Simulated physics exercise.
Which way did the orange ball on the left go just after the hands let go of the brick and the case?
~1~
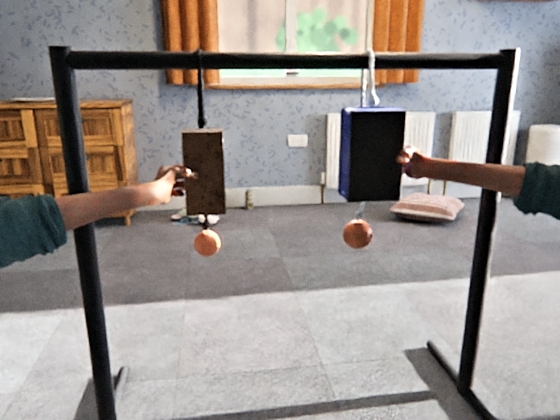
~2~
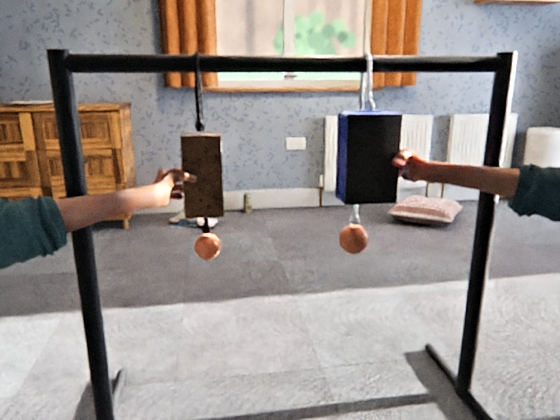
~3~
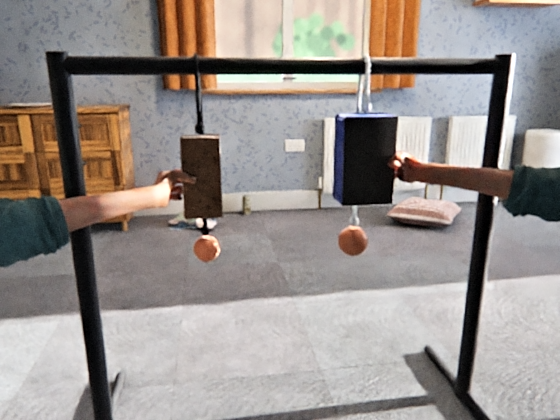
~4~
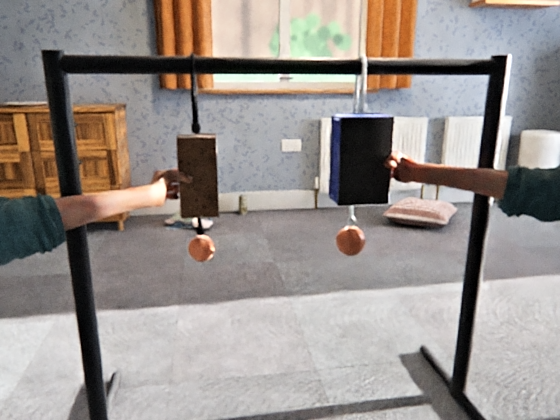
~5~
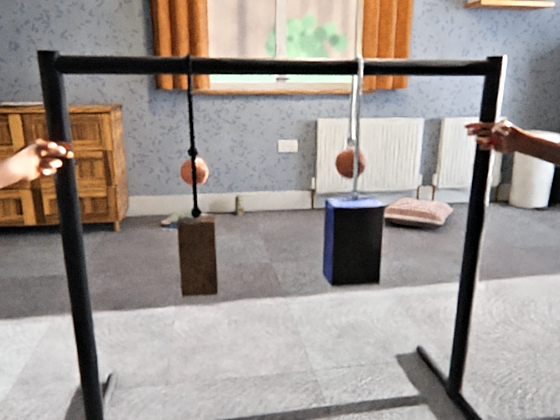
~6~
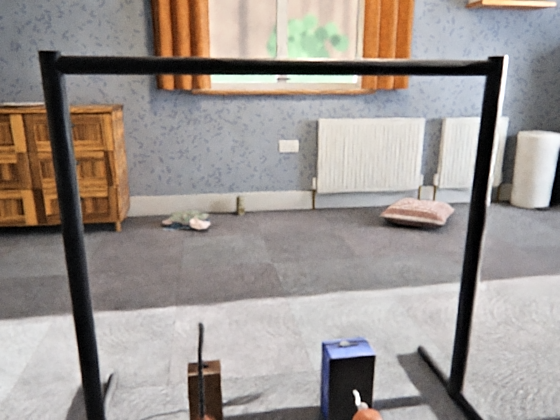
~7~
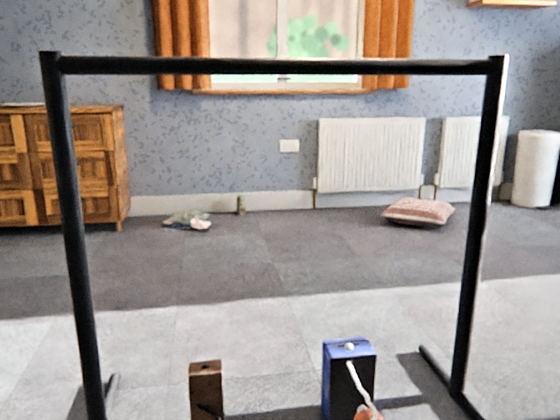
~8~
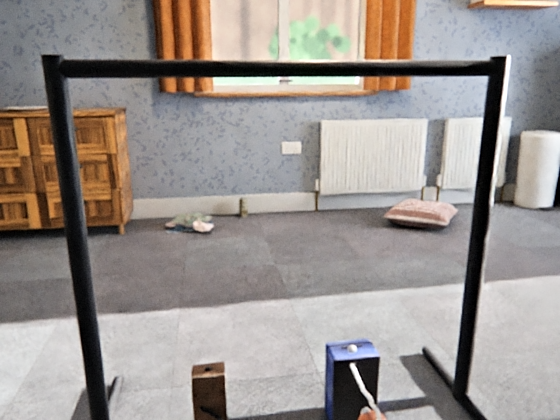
The left orange ball moved up towards the rail as the brick dropped.
